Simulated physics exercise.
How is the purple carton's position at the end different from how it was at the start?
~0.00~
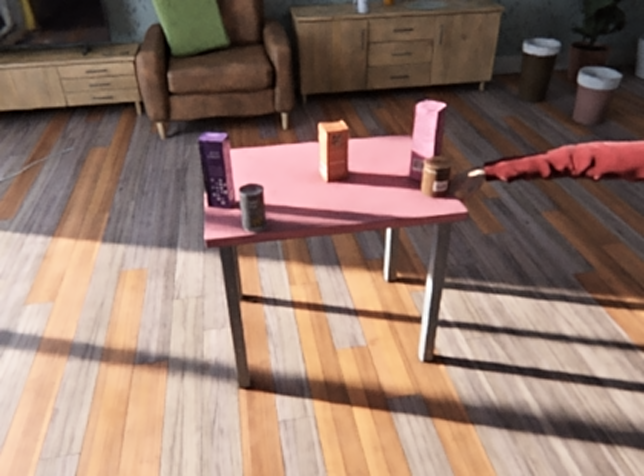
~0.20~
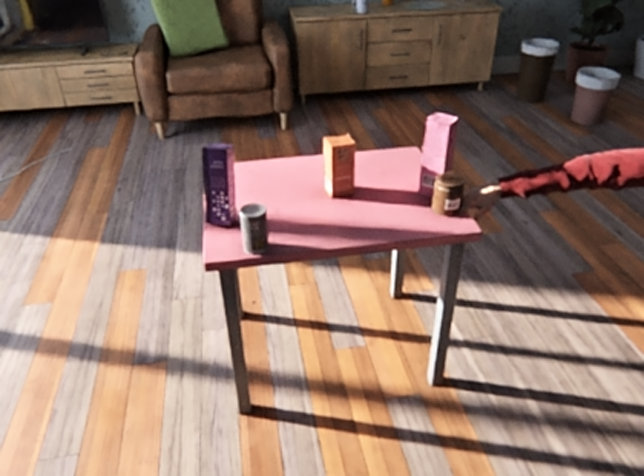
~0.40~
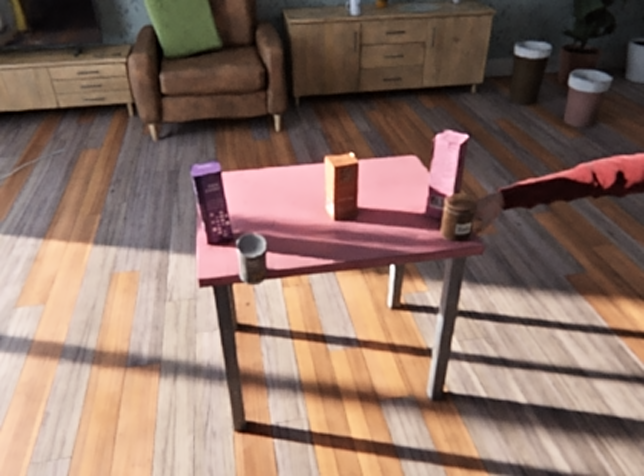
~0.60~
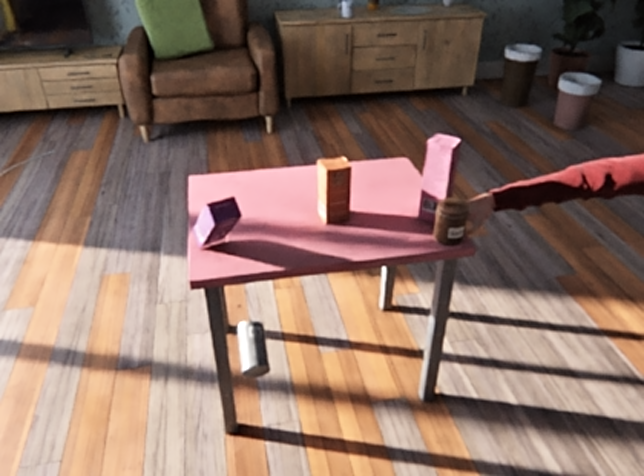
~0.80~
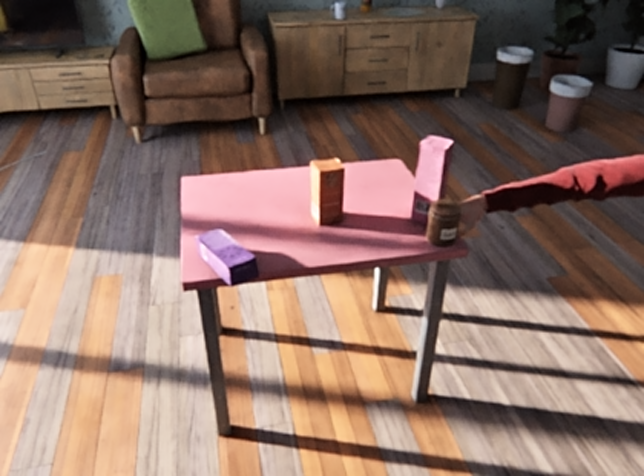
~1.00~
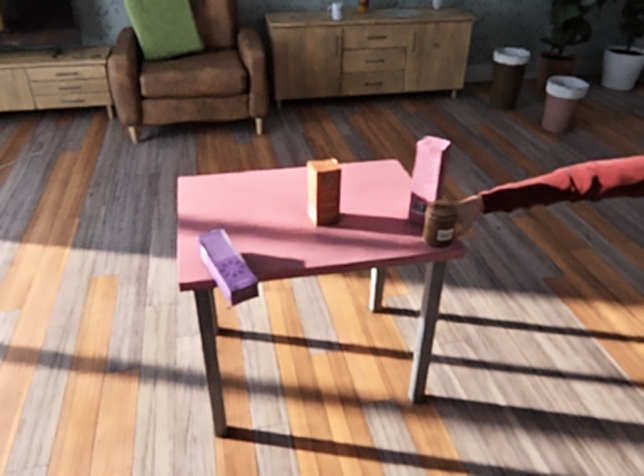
At the start the purple carton stands upright on the table, and by the end it is lying on its side near the front edge.
